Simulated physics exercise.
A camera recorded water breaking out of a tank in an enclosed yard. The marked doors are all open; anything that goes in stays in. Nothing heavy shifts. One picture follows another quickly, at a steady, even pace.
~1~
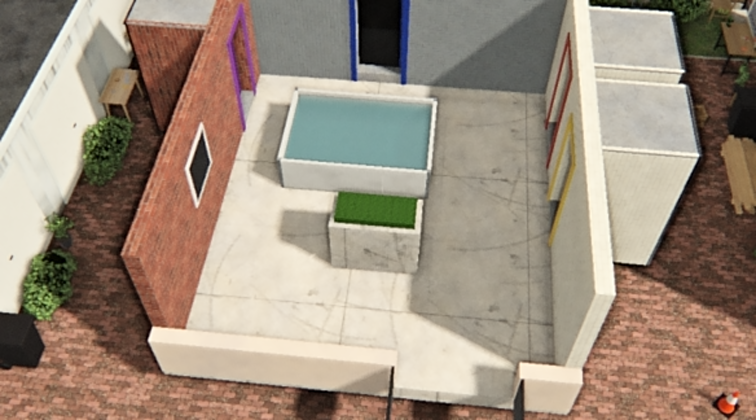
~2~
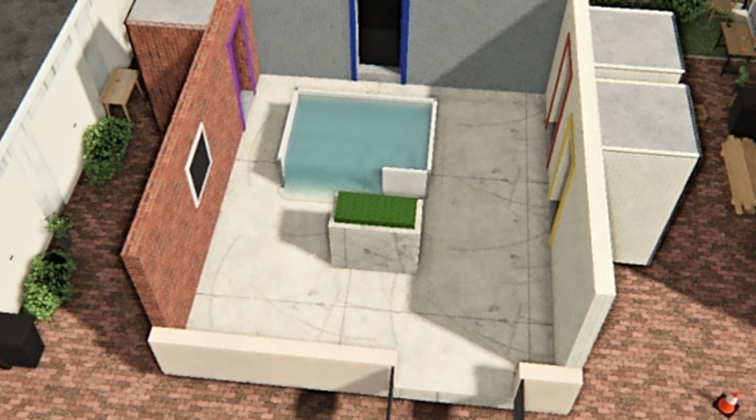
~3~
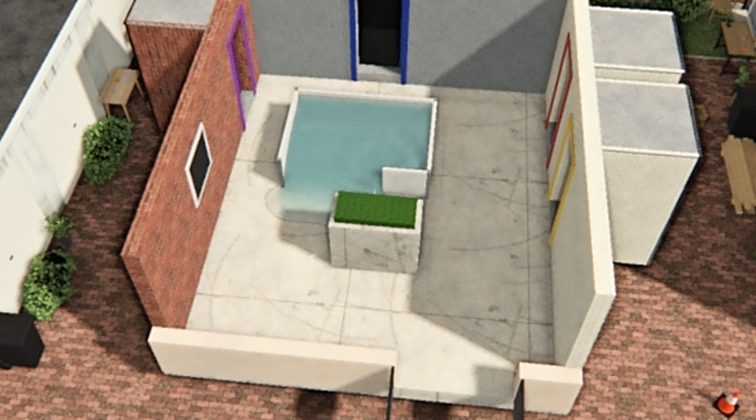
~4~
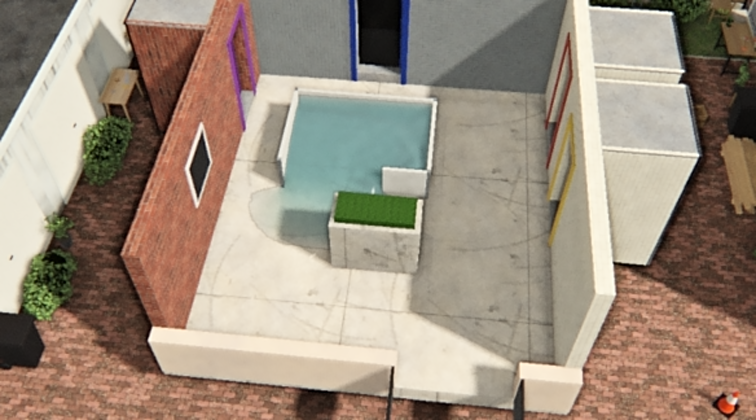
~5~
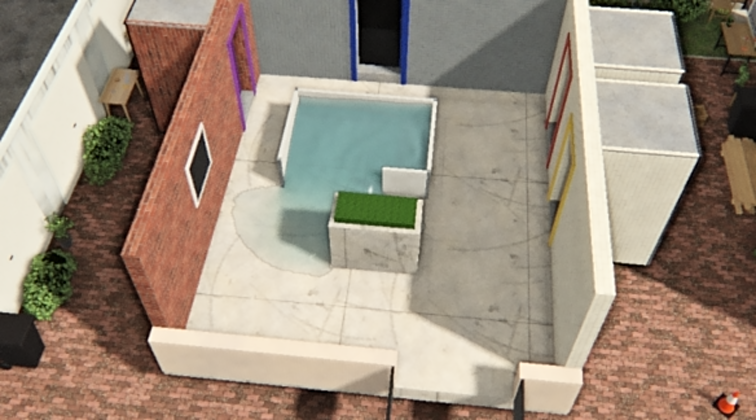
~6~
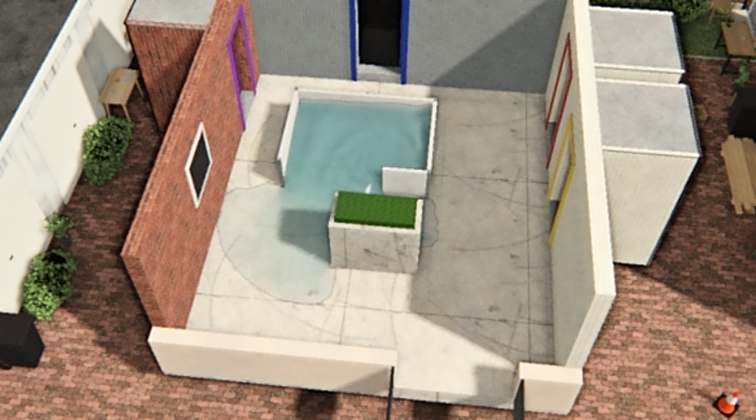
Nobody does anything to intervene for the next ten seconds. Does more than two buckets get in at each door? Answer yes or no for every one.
Red door: No, yellow door: Yes, purple door: No, blue door: No.
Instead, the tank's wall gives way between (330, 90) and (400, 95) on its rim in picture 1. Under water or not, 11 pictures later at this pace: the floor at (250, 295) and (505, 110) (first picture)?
Taking them in turn, they come out spared and soaked.
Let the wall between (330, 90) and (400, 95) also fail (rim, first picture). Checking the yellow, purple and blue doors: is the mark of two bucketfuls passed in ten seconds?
The yellow door falls short; the purple door tops the limit; the blue door tops the limit.
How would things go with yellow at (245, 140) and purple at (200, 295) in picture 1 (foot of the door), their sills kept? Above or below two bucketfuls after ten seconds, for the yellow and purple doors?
Well, the yellow one stays short of the threshold, while the purple one crosses the threshold.
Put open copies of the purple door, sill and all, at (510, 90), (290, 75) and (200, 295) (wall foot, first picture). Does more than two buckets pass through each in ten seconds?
Log: Door one misses the mark; door two misses the mark; door three beats the mark.
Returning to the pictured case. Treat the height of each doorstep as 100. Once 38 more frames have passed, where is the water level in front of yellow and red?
In turn 190 and 20 per cent.
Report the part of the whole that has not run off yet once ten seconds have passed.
Around 86 percent.
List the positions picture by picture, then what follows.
The tank at (360, 132) is whole and still, in the first frame.
The front is at a hidden place, out from the gap at (333, 182), in the second frame.
Water pours out at (333, 183) and has run to a hidden place, in the third frame.
Water pours out at (333, 183) and has run to a hidden place, in the fourth frame.
The front is at (267, 258), out from the gap at (333, 183), in the fifth frame.
The front is at (304, 301), out from the gap at (333, 183), in the sixth frame.
A moment on, water covers 30 % of the floor; the red door not reached, the yellow door not reached, the purple door not reached, the blue door not reached.
Next, water covers 45 % of the floor; the red door not reached, the yellow door under two buckets in, the purple door not reached, the blue door not reached.
Then, water covers 65 % of the floor; the red door wet at the sill, nothing in, the yellow door over two buckets in, the purple door not reached, the blue door not reached.
Later, water covers 85 % of the floor; the red door wet at the sill, nothing in, the yellow door far over two buckets in, the purple door wet at the sill, nothing in, the blue door not reached.
In the end, water covers 95 % of the floor; the red door wet at the sill, nothing in, the yellow door far over two buckets in, the purple door wet at the sill, nothing in, the blue door wet at the sill, nothing in.
